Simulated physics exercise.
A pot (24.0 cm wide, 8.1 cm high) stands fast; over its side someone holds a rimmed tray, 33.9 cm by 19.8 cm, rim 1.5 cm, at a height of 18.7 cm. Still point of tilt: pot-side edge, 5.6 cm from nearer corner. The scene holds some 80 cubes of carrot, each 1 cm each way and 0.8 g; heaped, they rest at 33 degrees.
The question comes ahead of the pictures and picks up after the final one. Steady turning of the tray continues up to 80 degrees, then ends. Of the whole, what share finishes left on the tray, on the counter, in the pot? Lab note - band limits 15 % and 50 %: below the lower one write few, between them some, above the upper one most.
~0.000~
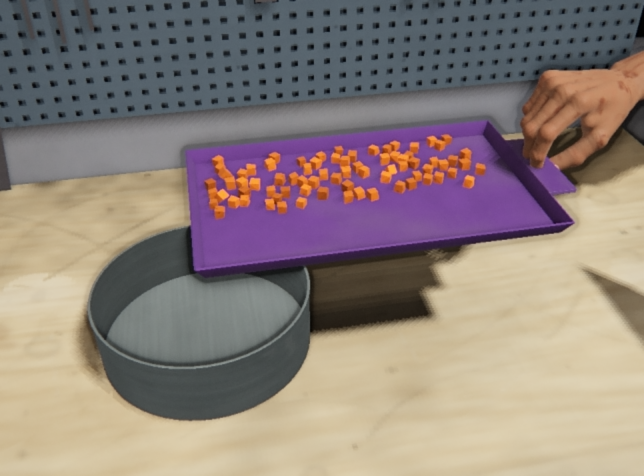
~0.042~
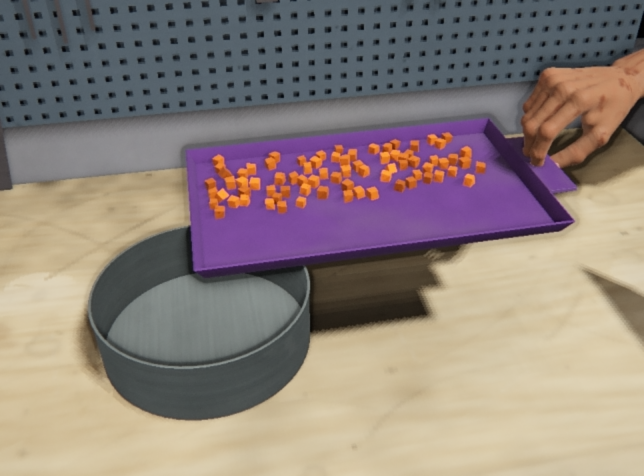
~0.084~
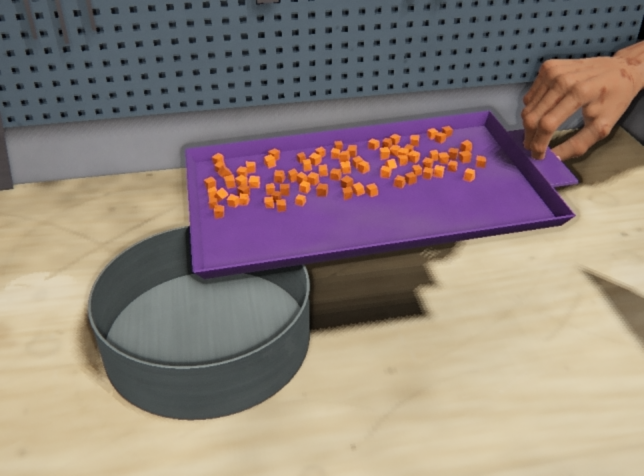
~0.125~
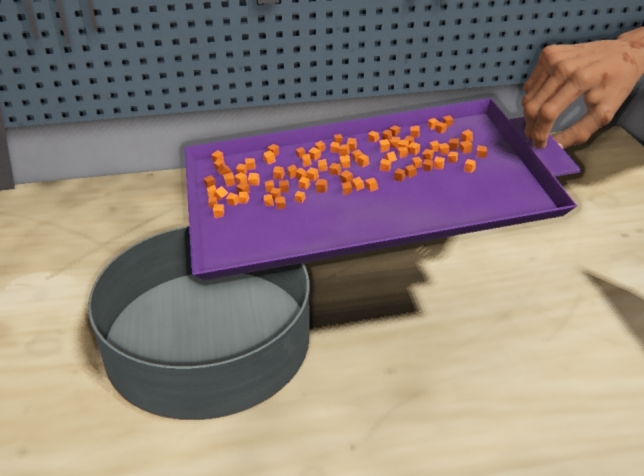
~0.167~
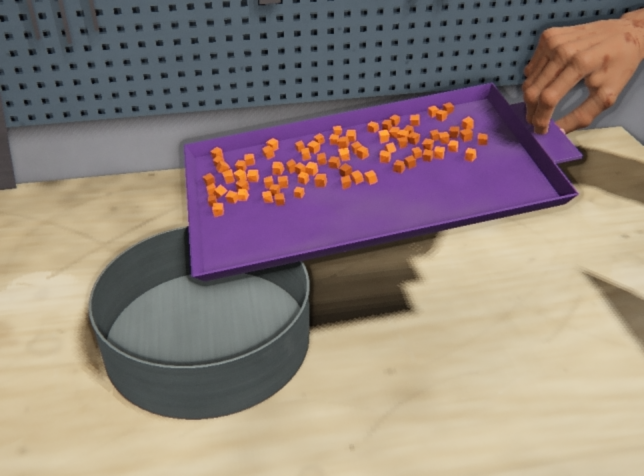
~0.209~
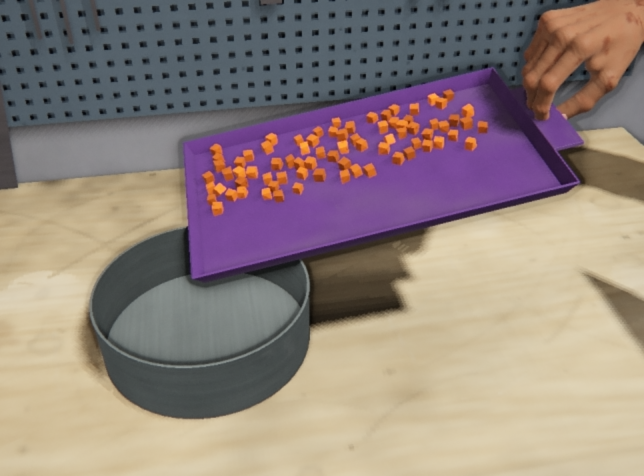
Tray = few; counter = most; pot = some.
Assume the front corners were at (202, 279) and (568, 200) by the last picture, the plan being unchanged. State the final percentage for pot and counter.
Pot 10 % / counter 90 %.
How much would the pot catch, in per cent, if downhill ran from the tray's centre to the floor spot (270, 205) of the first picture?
Around 85 percent of them.
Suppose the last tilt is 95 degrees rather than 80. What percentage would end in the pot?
In that case it comes to about 40 in a hundred.
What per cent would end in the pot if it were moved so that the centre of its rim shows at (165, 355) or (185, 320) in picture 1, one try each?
Around 100 per cent, then around 85 per cent.
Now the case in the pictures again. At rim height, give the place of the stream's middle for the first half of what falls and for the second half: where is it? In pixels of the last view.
Roughly (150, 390) to begin with, later roughly (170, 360).
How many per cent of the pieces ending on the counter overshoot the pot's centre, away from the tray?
That comes to roughly 100 percent.
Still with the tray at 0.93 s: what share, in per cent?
About 50 per cent.
Then, at 0.64 s, tilt 44 degrees; the tray holds 100 %, the pot 0 %.
Then, at 0.93 s, tilt 66 degrees; the tray holds 50 %, the pot 0 %.
After 1.32 s, tilt 80 degrees; the tray holds 0 %, the pot 35 %.
At rest (2.4 s), tray 0 %, counter 65 %, pot 35 %.
